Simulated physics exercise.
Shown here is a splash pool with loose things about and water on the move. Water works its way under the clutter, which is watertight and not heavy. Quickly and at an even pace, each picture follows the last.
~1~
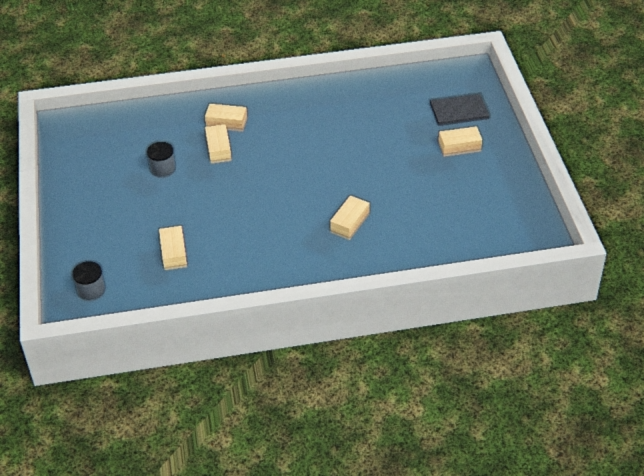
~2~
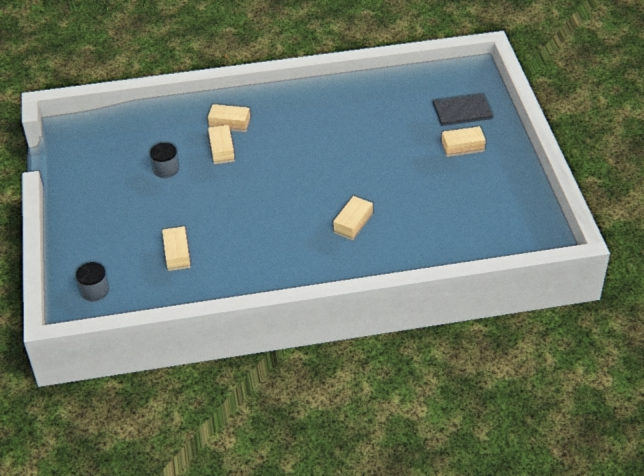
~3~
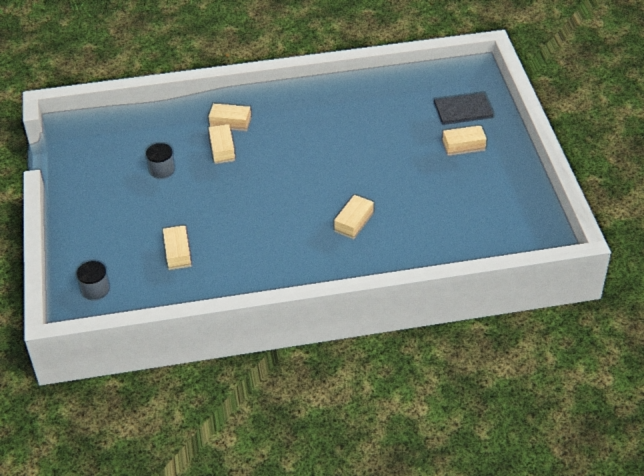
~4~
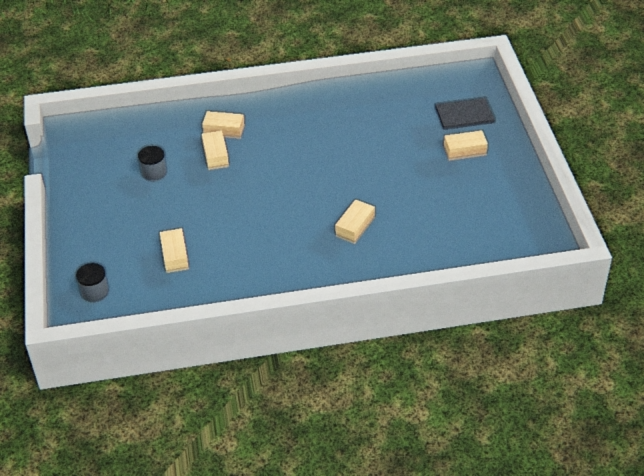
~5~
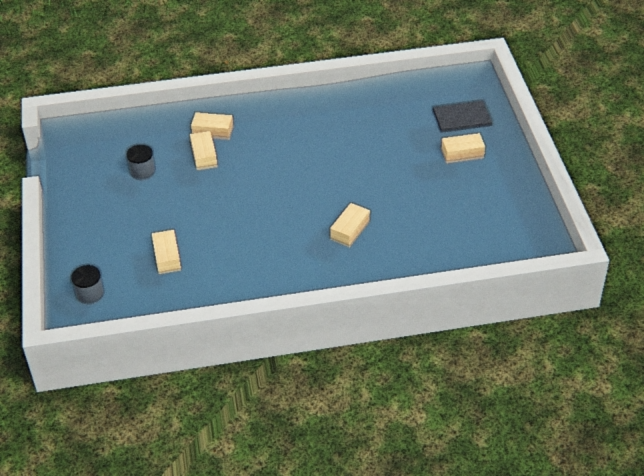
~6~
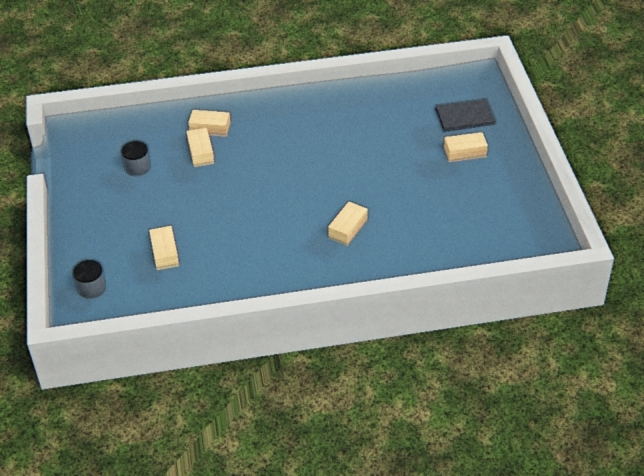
At first, wooden blocks, two dark pails and a flat dark slab sit in a blue pool with unbroken white walls. Then a gap appears in the left wall, and the upper pail drifts slowly left, followed by slight leftward shifts of the nearby blocks, while the slab barely moves.
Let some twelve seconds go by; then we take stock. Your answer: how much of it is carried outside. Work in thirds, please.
By the look of it, the outflow takes one third to two thirds of the stuff.
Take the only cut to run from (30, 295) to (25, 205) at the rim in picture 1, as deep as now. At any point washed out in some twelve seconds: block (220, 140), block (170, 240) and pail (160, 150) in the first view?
First lost, second lost, third lost.
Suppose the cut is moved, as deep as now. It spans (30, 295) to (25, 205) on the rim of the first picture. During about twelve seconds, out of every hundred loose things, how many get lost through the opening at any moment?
Roughly 50 %.
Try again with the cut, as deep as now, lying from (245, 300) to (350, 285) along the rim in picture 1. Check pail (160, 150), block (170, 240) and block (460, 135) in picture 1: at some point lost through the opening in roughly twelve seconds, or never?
Outcome for each, in the order asked: Not flushed / flushed / not flushed.
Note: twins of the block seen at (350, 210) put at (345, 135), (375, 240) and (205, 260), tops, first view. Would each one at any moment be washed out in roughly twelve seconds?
In order: Never leaves, never leaves, never leaves.
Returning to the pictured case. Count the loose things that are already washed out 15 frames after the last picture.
The number comes out at 1.
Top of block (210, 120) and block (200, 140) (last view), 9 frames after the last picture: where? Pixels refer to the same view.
First one at roughly (153, 126), second at roughly (133, 147).
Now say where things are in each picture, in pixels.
In the first picture, a pail at (160, 151), afloat; a block at (218, 138), afloat; 0 of 8 have shifted.
In the second picture, a pail at (163, 151), afloat; a block at (221, 139) floats; 0 of 8 have shifted.
In the third picture, a pail at (159, 152) floats, close to its start; a block at (221, 138), afloat; 0 of 8 have shifted.
In the fourth picture, a pail at (151, 155) floats, close to its start; a block at (215, 145) floats, close to its start; 3 of 8 have shifted.
In the fifth picture, a pail at (140, 153), afloat, close to its start; a block at (203, 145) floats, close to its start; 5 of 8 have shifted.
In the sixth picture, a pail at (135, 150) floats, close to its start; a block at (200, 142), afloat, close to its start; 6 of 8 have shifted.
A moment on, 0 of 8 are out; 8 afloat.
Next, 1 of 8 are out; 7 afloat.
Later, 1 of 8 are out; 7 afloat.
In the end, 4 of 8 are out; 4 afloat.
